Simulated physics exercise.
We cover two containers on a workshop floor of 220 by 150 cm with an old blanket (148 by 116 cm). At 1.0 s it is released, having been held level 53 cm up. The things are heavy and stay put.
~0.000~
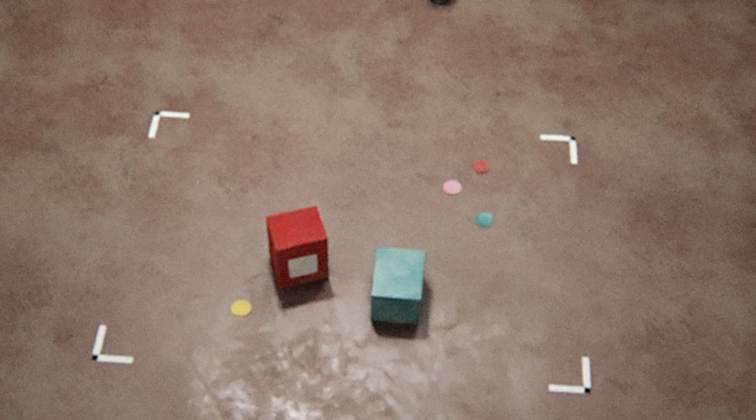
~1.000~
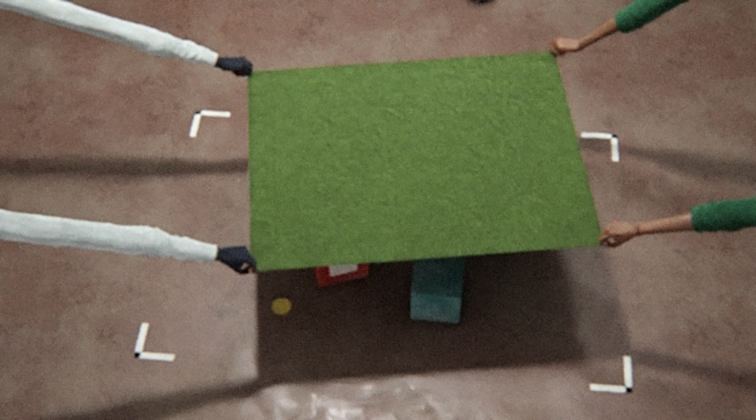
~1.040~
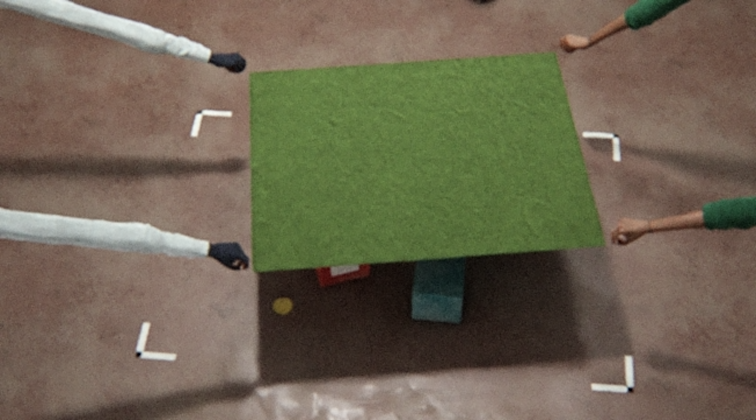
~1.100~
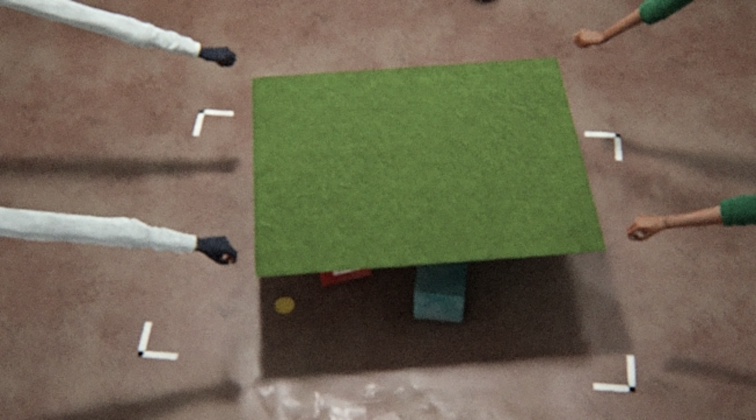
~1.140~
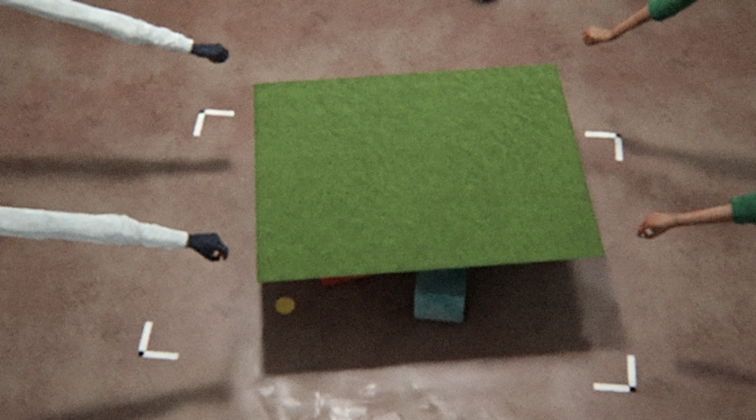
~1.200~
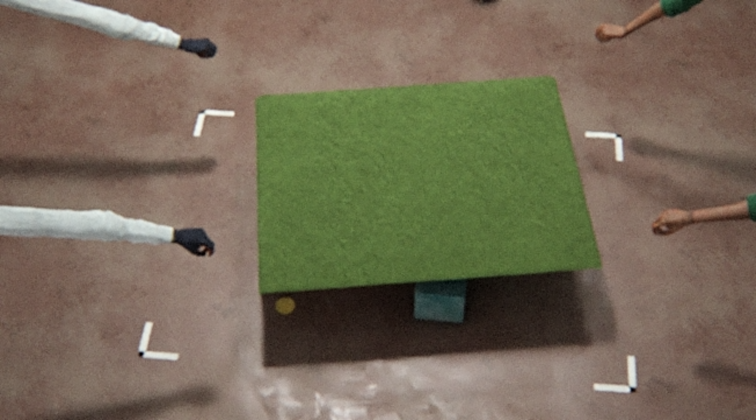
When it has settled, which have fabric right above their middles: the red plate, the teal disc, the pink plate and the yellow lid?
Result: Red plate vanishes under it, teal disc gets covered, pink plate ends under the cloth, yellow lid still shows.
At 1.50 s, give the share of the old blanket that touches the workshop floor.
I'd put it near 35 in a hundred.
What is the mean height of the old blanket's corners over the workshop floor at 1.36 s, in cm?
The corners are on average some 6 cm above the surface.
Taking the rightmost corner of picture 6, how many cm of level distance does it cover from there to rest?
Roughly 12 cm.
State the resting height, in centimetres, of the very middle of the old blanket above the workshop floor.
Looks like close to 10 cm up.
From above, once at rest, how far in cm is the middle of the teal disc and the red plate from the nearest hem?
First: Approx. 12 cm; second: Approx. 8 cm.
At 1.4 s, 0 % of it is down, spanning 160 by 129 cm, above teal disc, red plate, pink plate, yellow lid.
At 1.5 s, 35 % of it is down, spanning 159 by 121 cm, above teal disc, red plate, pink plate.
At 1.7 s, 40 % of it is down, spanning 159 by 122 cm, above teal disc, red plate, pink plate.
At 1.8 s, 40 % of it is down, spanning 158 by 120 cm, above teal disc, red plate, pink plate, yellow lid.
At 3.3 s, 40 % of it is down, spanning 158 by 120 cm, above teal disc, red plate, pink plate.
